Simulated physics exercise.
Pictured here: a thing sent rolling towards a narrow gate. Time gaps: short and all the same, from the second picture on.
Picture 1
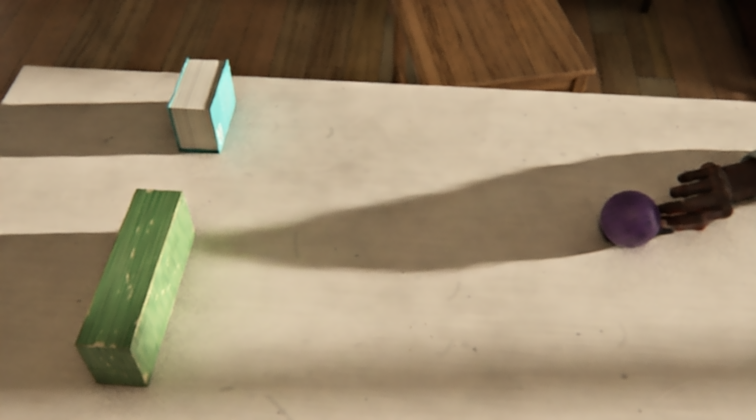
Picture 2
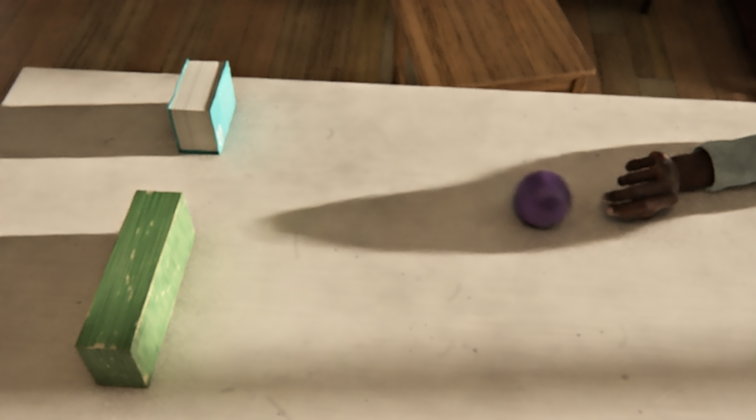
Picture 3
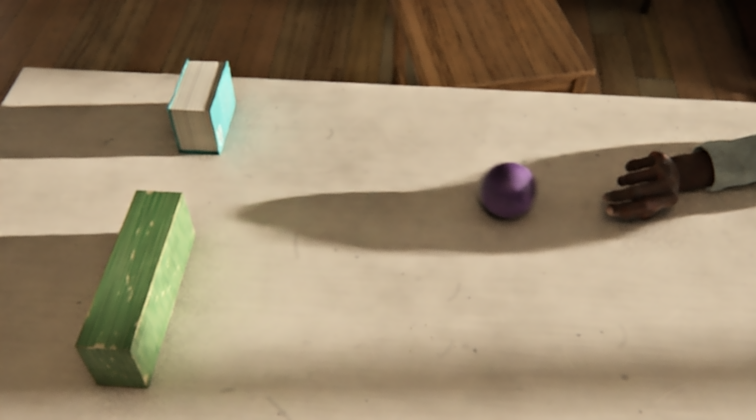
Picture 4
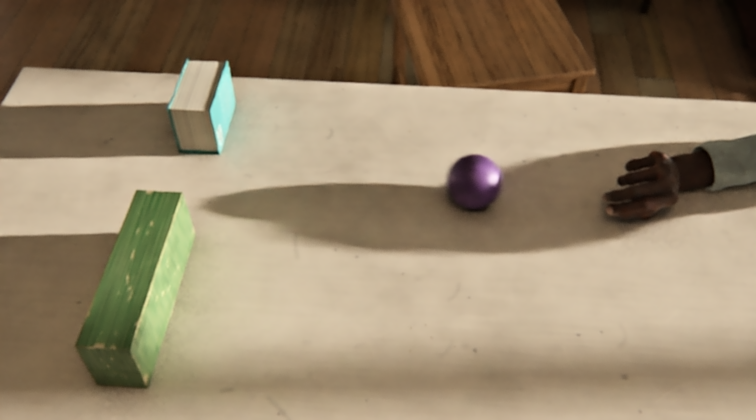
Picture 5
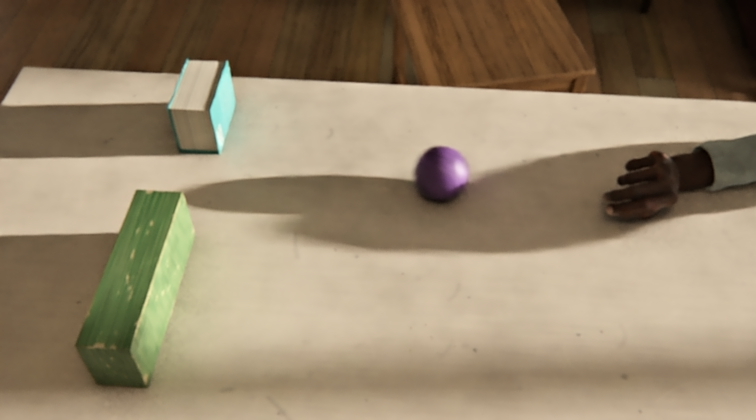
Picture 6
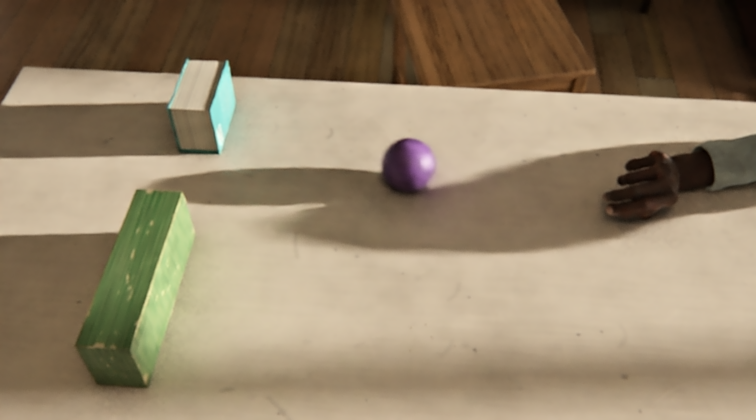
The video shows a dark hand releasing a purple ball at the right of a pale tabletop, and the ball rolls leftward and slightly away while a turquoise book and a green block stay still on the left.
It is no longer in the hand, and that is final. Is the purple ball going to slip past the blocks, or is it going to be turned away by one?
It is turned away.
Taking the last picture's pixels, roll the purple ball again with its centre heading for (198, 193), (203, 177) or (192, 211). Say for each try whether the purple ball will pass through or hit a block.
It goes through, goes through, then gets blocked.
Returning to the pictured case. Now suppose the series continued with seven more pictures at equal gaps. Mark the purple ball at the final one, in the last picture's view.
At about (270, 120).
Then, 0.46 s on from there, purple ball coming back near (303, 101).
Then, 1.10 s on from there, purple ball coming back near (406, 104).
In the end, the purple ball bounces off.
